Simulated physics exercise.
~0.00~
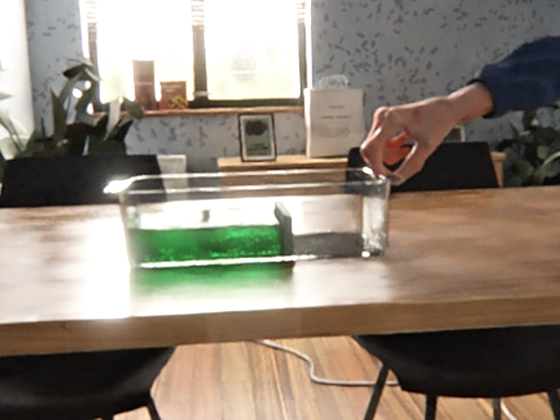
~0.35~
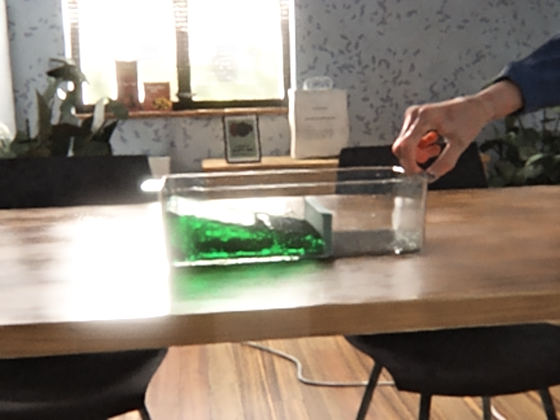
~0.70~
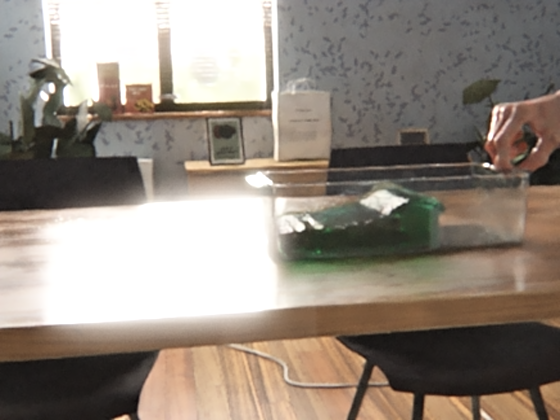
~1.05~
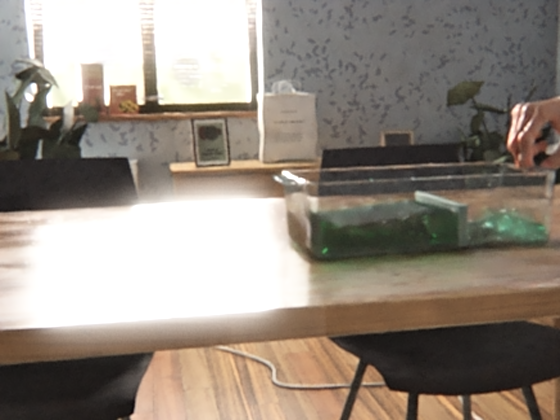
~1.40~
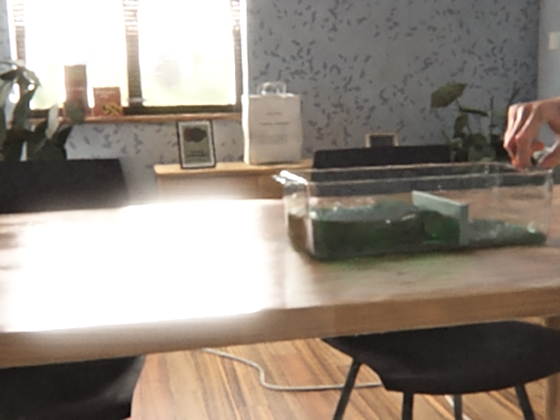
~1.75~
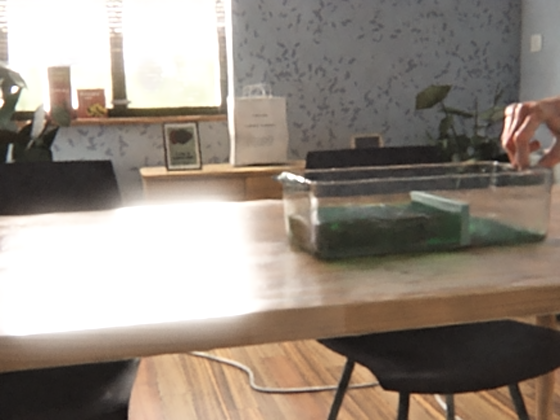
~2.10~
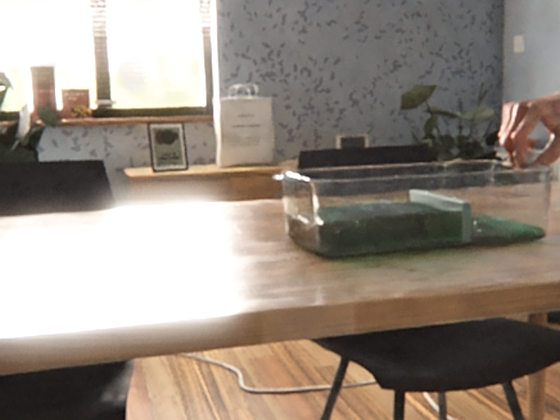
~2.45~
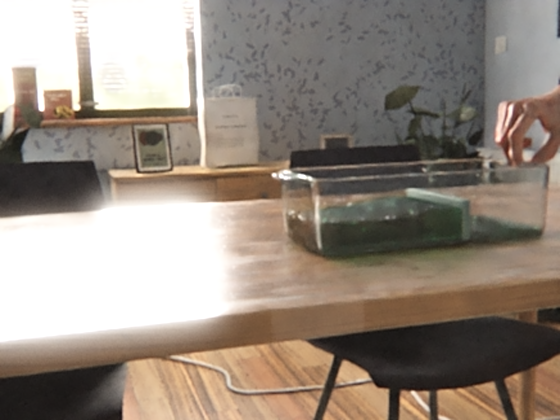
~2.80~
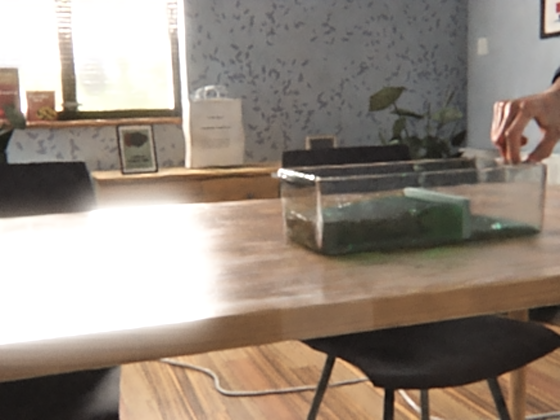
A hand pulled a divided glass box to the right across a wooden table, making the green water in its left half surge and spill over the low wall. The water then settled, leaving a little in the right half.
